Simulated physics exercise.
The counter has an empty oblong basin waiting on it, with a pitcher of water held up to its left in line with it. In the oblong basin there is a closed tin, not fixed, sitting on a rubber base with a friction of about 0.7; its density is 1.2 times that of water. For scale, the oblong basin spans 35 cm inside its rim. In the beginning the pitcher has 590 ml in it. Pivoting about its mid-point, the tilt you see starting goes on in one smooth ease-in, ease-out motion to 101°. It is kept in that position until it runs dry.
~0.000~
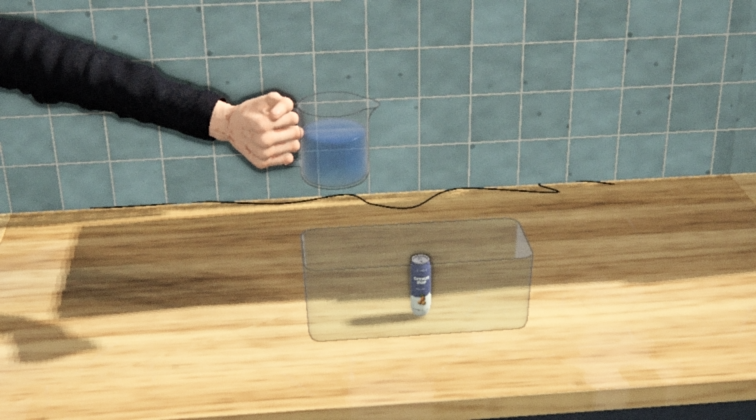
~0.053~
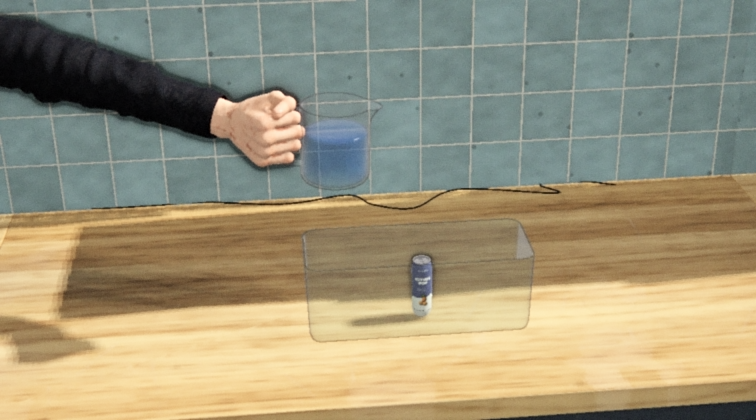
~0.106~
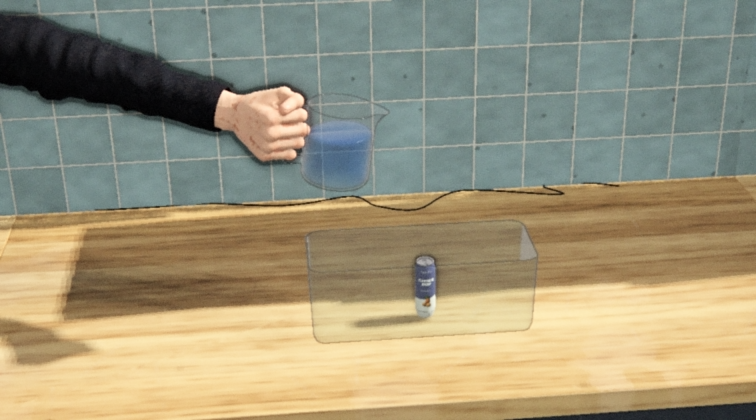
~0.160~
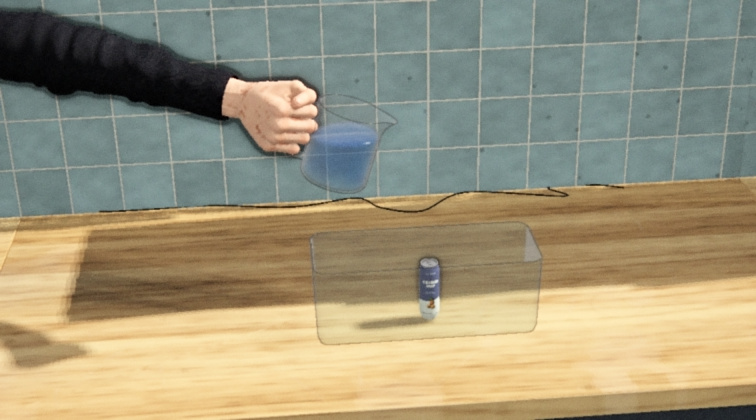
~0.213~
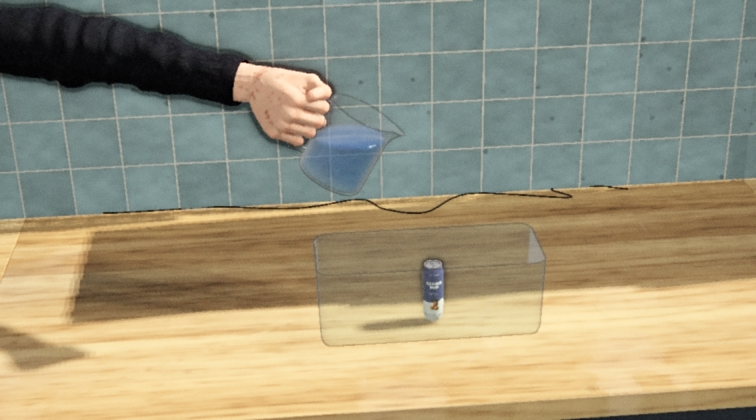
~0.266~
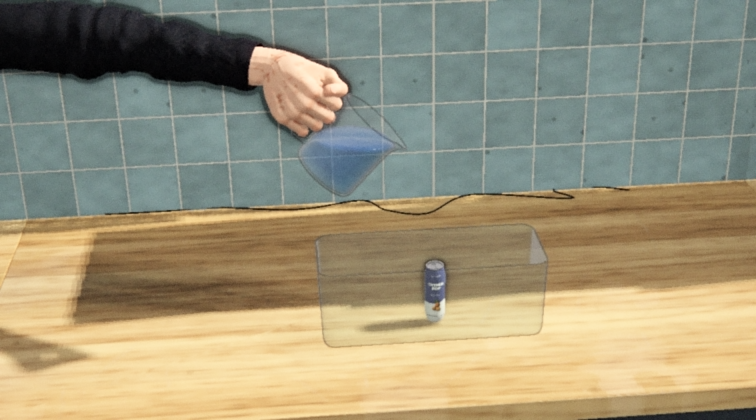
A hand tilts a pitcher of blue water rightward above a basin holding a closed tin.
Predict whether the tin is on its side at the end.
It never tumbles.
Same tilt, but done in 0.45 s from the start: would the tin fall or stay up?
Then it keeps standing.
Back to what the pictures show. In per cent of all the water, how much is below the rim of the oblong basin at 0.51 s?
Close to 6 in a hundred.
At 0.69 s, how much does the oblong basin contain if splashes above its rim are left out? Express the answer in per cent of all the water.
Near 56 in a hundred.
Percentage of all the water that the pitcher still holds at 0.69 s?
About 20 per cent.
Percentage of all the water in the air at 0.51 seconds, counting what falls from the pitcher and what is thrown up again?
Estimate: Some 32 % of the total.
Then, 0.51 s in, the tilt is 97° and 63 per cent is still to pour; the tin stands where it began.
Then, 0.69 s in, the tilt is 101° and 21 per cent is still to pour; the tin stands where it began.
Then, 0.88 s in, the tilt is 101° and 6 per cent is still to pour; the tin stands where it began.
Then, 1.09 s in, the tilt is 101° and 1 per cent is still to pour; the tin stands where it began.
Finally, the tin stands where it began.
